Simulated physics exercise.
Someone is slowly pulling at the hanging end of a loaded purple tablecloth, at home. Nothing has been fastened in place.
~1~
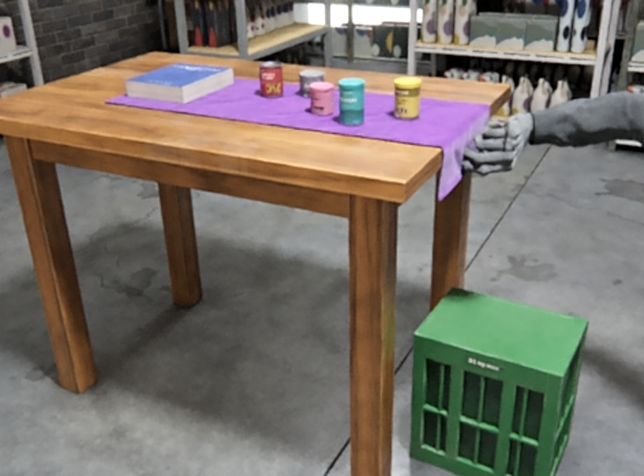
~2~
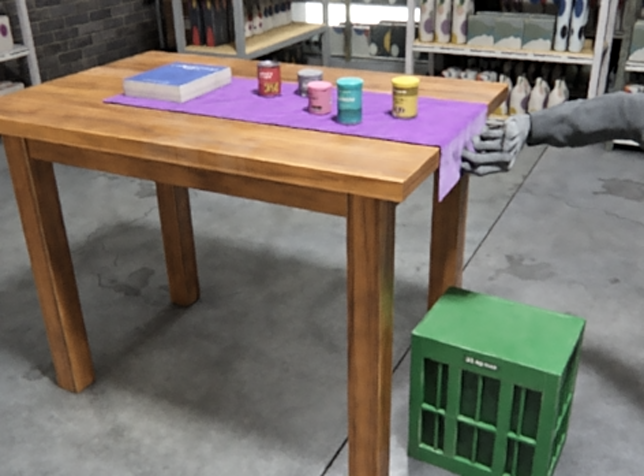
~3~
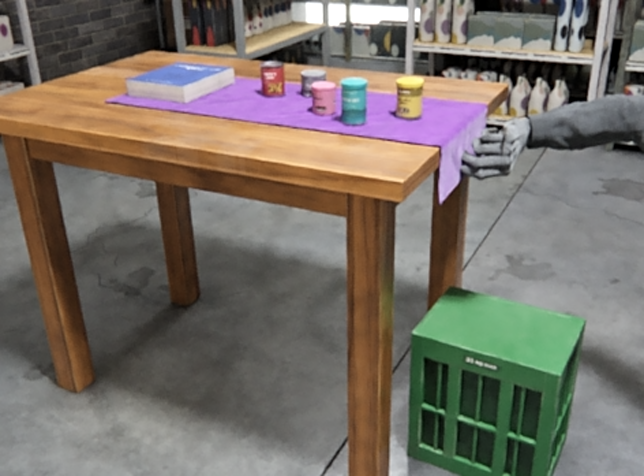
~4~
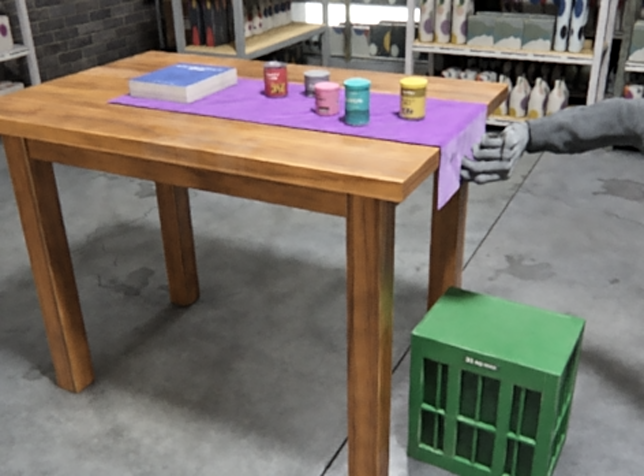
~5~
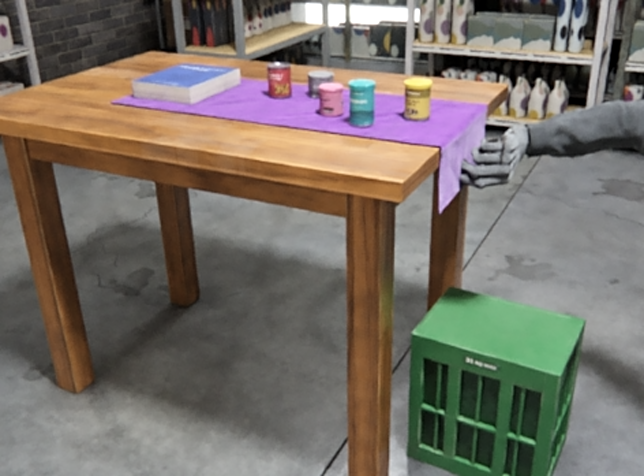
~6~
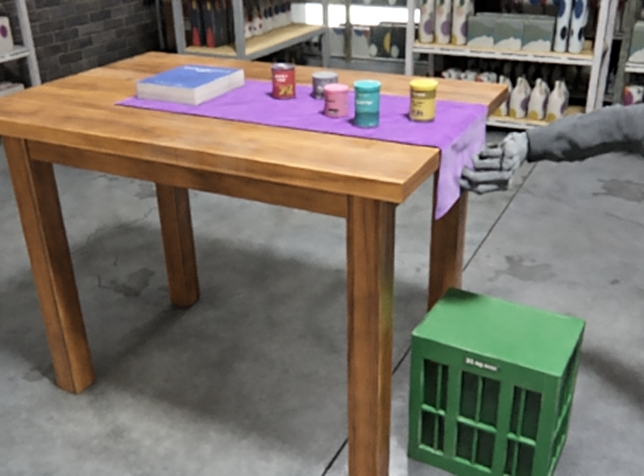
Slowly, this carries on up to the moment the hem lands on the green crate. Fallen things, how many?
Three.
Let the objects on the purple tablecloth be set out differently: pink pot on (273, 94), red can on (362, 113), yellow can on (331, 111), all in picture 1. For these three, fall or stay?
Short version: Pink pot stays, red can drops, yellow can drops.
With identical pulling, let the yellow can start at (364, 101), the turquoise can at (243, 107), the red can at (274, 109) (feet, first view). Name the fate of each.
Outcome: Yellow can falls away, turquoise can stays, red can stays.
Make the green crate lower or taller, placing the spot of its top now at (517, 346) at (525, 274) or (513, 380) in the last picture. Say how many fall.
For the first height 1, for the second 4.
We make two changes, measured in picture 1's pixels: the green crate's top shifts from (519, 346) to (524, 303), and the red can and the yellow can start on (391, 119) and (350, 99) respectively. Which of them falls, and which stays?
Looks like the red can ends up down, and the yellow can hangs in there.
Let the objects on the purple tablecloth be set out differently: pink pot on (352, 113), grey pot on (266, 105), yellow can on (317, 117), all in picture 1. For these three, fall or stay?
Here's the result: The pink pot leaves the top, the grey pot remains in place and the yellow can leaves the top.
A little later, hem near (460, 248); yellow can gone.
Next, hem near (459, 292); yellow can and turquoise can gone.
Later still, hem on the crate; yellow can, turquoise can and pink pot gone.
When it is over, hem on the crate; yellow can, turquoise can and pink pot gone. Over the edge go three.
